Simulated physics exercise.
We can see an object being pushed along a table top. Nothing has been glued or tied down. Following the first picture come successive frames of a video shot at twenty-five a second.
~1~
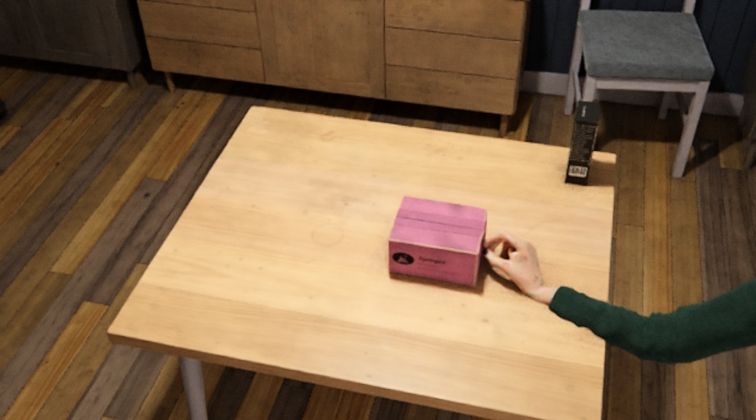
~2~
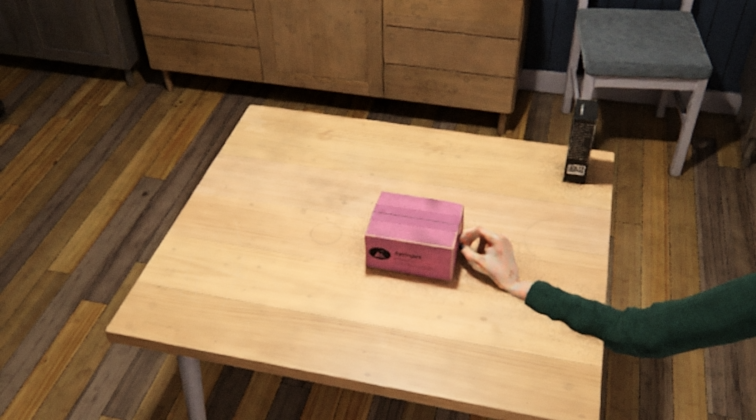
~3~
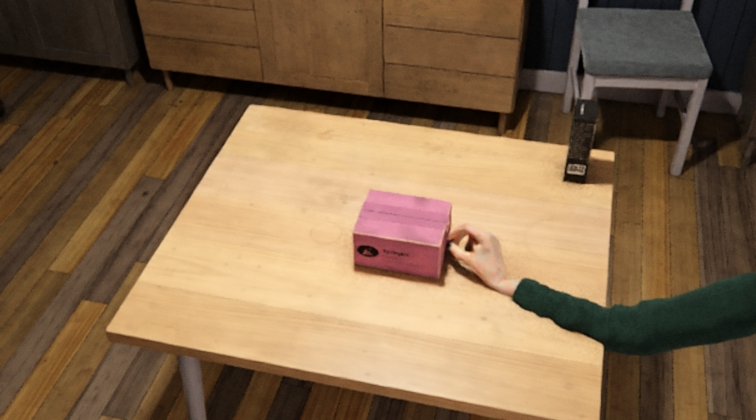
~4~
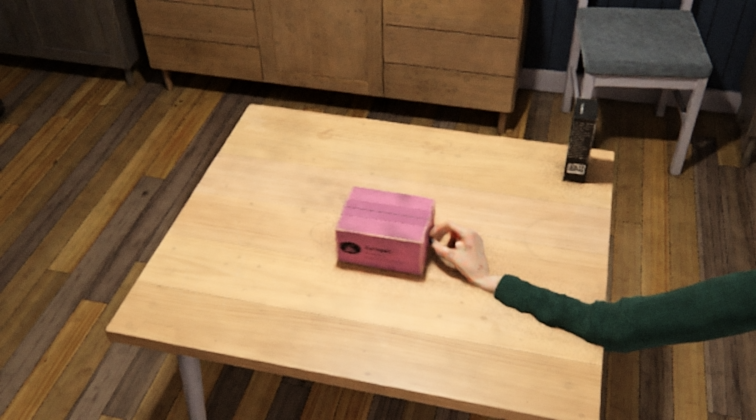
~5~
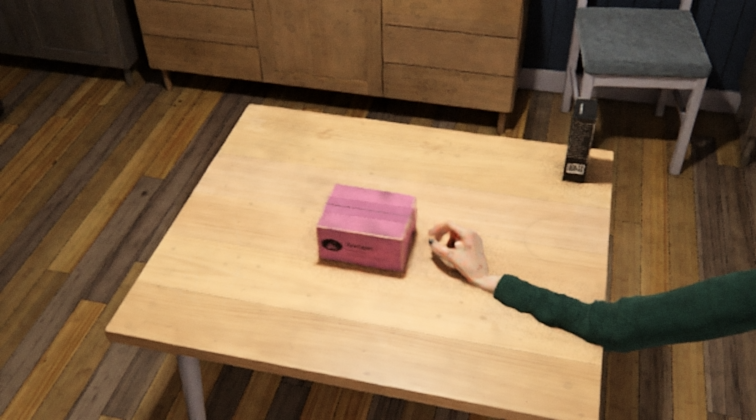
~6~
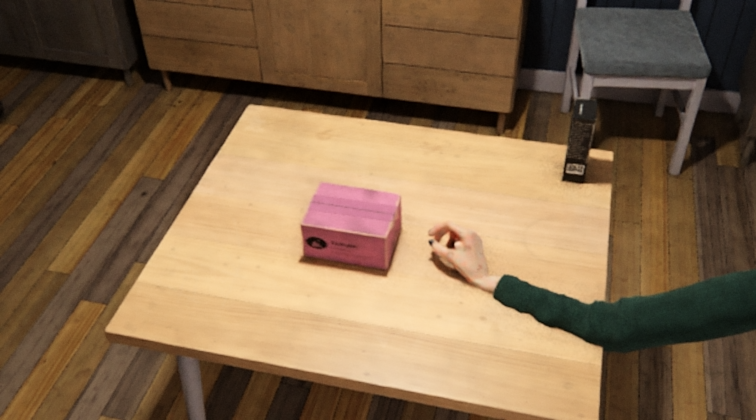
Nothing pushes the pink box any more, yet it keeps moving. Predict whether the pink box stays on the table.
It stays.
Then, 0.10 s later than the last frame, pink box moved about its own width near (327, 220).
Then, 0.20 s later than the last frame, pink box moved about its own width near (319, 219).
When it is over, moved from the start, pink box. End places, in pixels of the last picture, pink box near (319, 219).
